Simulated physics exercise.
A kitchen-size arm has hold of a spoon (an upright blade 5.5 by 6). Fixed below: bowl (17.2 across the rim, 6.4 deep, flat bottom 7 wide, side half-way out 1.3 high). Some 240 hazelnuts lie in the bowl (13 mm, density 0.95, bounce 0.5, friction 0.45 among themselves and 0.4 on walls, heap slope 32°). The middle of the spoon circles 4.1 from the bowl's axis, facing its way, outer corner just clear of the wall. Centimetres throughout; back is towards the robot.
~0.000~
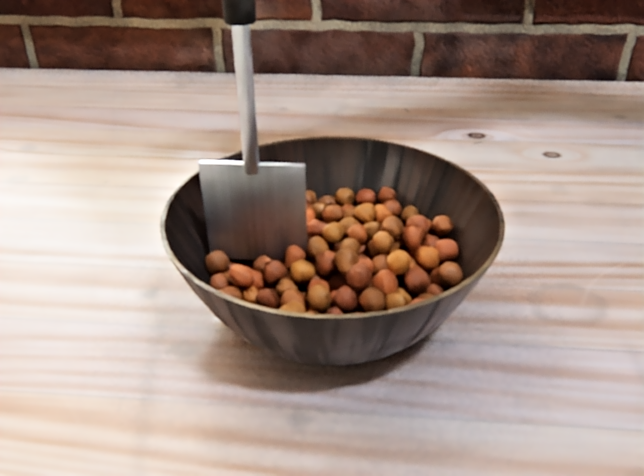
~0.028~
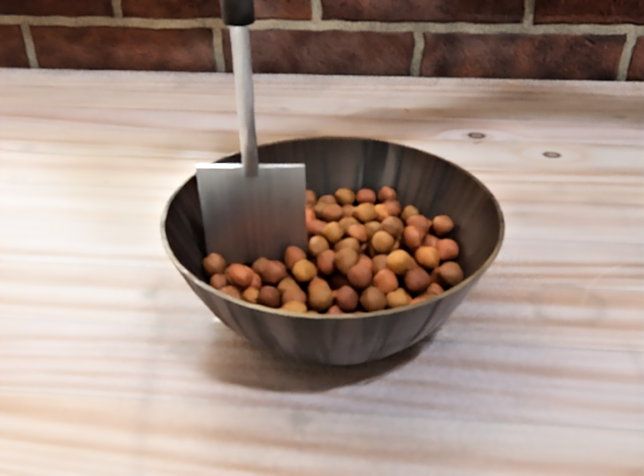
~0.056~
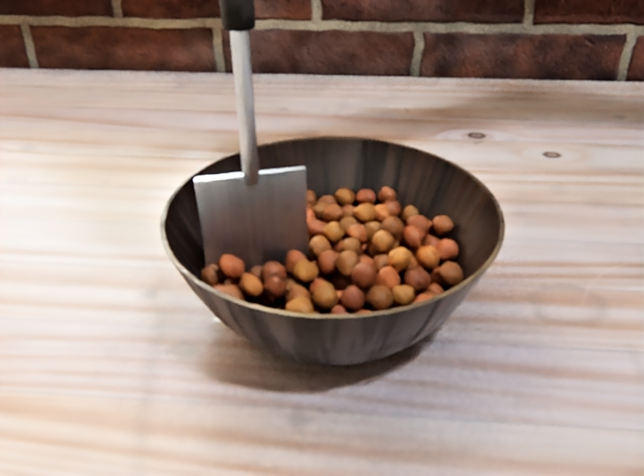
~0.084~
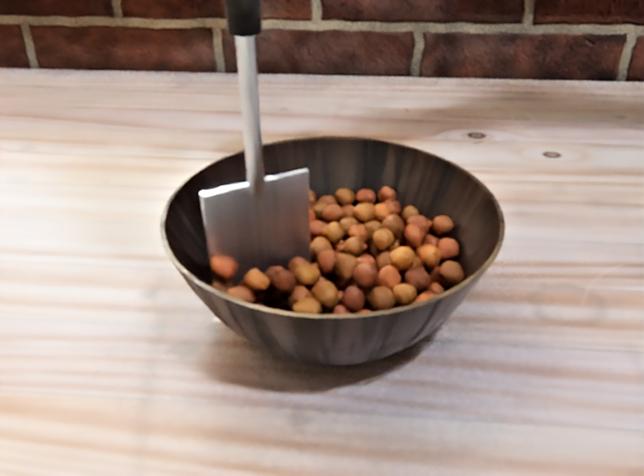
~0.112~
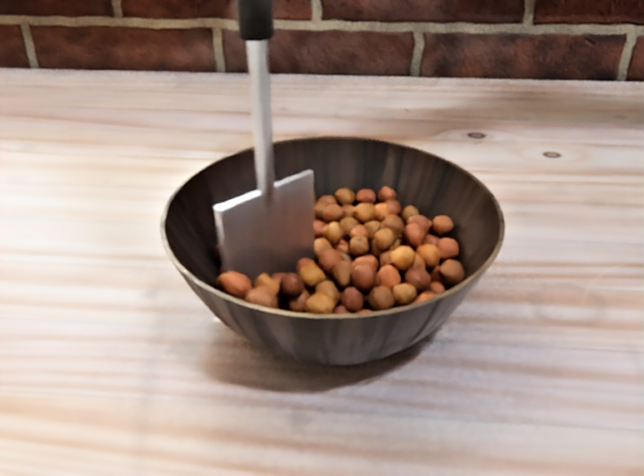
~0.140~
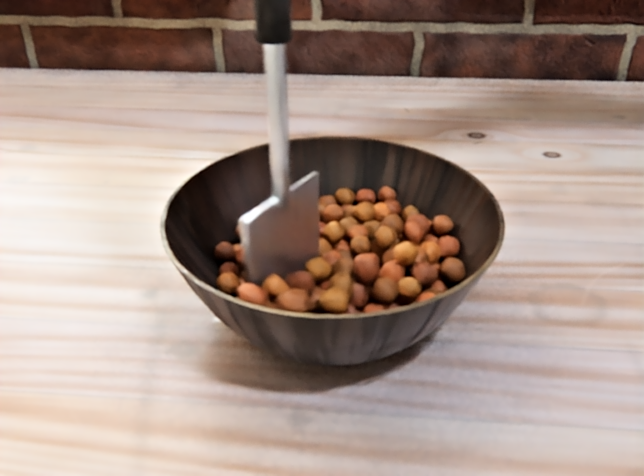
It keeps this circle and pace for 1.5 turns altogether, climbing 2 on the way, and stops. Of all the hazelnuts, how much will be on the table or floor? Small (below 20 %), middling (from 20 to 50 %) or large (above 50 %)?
Share on the table or floor: Small (below 20 %).
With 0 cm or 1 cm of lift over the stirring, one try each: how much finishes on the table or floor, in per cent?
About 20 and 15 per cent.
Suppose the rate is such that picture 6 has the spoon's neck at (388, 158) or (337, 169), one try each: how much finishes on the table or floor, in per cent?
About 30 and 20 per cent.
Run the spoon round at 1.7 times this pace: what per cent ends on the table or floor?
Some 25 per cent.
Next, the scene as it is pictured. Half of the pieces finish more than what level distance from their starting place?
About 4 cm.
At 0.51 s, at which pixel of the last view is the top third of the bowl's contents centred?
Near (317, 180).
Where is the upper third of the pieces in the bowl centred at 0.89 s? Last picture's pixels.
At about (317, 294).
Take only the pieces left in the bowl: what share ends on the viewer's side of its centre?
Roughly 50 per cent.
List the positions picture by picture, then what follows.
In the first picture, spoon neck at (249, 136), 0° round; upper third of the load around (348, 251), from x 215 to 450, top at y 195; 237 in the bowl.
In the second picture, spoon neck at (248, 138), 5° round; upper third of the load around (348, 251), from x 215 to 450, top at y 195.
In the third picture, spoon neck at (249, 145), 18° round; upper third of the load around (348, 258), from x 215 to 450, top at y 195.
In the fourth picture, spoon neck at (254, 153), 32° round; upper third of the load around (344, 258), from x 220 to 450, top at y 195.
In the fifth picture, spoon neck at (265, 160), 46° round; upper third of the load around (349, 256), from x 225 to 450, top at y 195.
In the sixth picture, spoon neck at (281, 165), 60° round; upper third of the load around (359, 262), from x 225 to 450, top at y 195; 237 in the bowl.
After 0.51 s, 248° round, highest piece 9 above the table; 230 in the bowl, 5 on the table or floor, 2 in flight or on the tool.
After 0.89 s, 76° round, highest piece 8 above the table; 208 in the bowl, 26 on the table or floor, 3 in flight or on the tool.
After 1.27 s, 180° round, highest piece 5 above the table; 205 in the bowl, 32 on the table or floor.
After 1.97 s, 180° round, highest piece 5 above the table; 205 in the bowl, 32 on the table or floor.
At rest, 205 in the bowl, 32 on the table or floor. That is 14 % on the table or floor.
